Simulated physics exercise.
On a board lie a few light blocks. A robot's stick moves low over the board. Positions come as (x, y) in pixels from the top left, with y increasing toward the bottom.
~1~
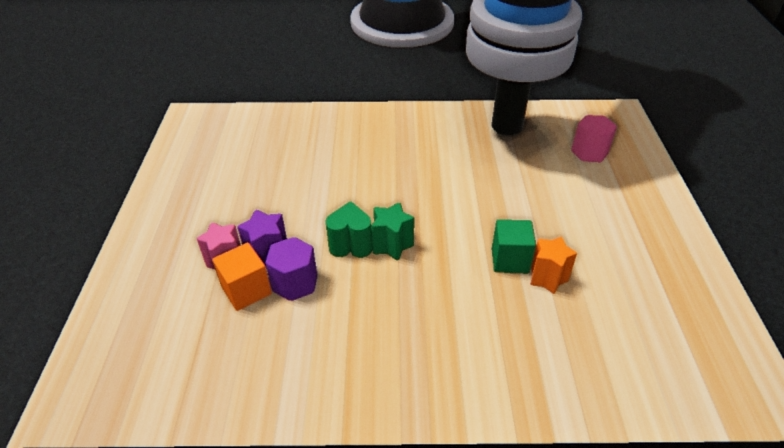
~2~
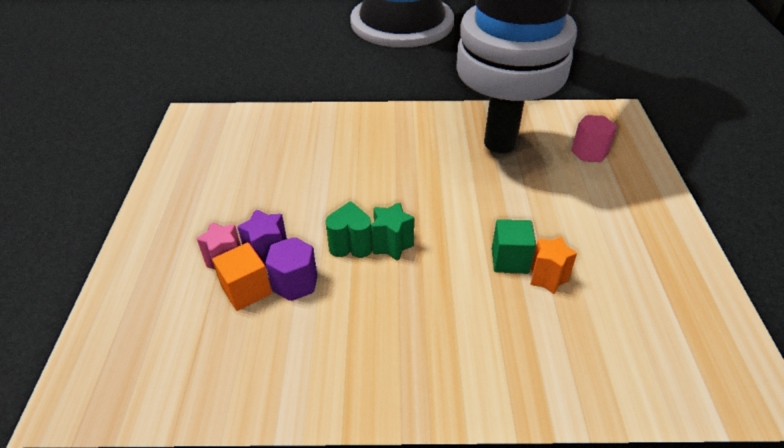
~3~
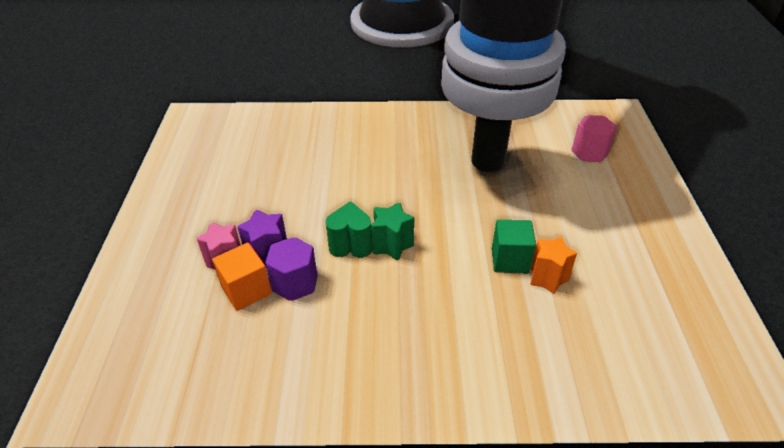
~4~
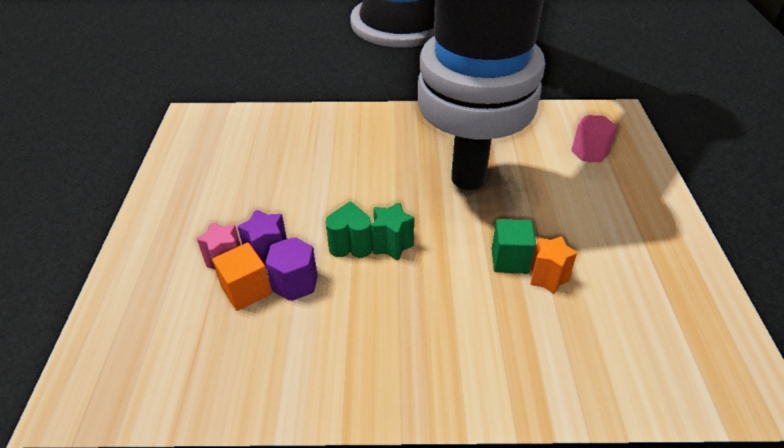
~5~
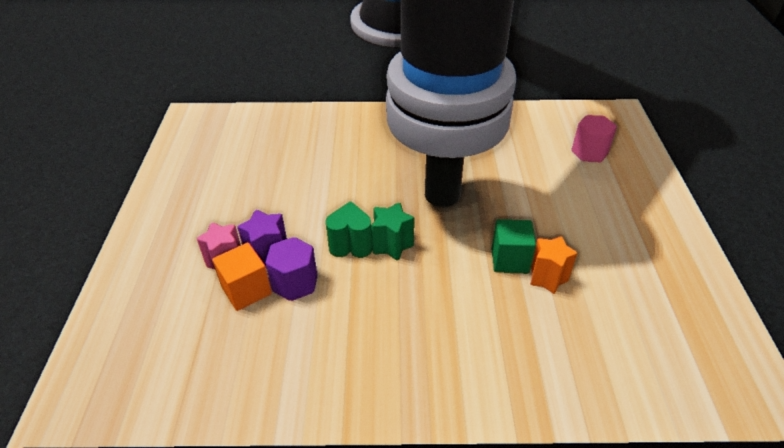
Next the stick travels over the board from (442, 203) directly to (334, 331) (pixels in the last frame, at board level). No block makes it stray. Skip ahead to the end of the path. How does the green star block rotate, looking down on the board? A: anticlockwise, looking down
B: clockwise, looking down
The one that fits is B, clockwise, looking down.
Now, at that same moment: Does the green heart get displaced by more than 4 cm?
I expect not.
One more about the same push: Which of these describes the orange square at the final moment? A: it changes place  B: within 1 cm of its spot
I choose B.
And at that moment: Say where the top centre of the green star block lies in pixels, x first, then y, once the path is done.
It comes to (300, 283).
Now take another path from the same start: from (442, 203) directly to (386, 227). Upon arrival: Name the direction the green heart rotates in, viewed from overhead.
Answer: With the clock.
What follows on the original path. One third of the way, stick at (410, 233); green heart at (343, 219), turned 15° clockwise; green star block at (380, 226).
Two thirds of the way, stick at (375, 275); green heart at (328, 226), turned 70° clockwise; green star block at (336, 263), turned 15° clockwise.
At the end, stick at (333, 323); orange square unmoved; purple six-sided block at (284, 254), turned 15° clockwise; green heart at (328, 226), turned 70° clockwise; green star block at (300, 283), turned 70° clockwise.
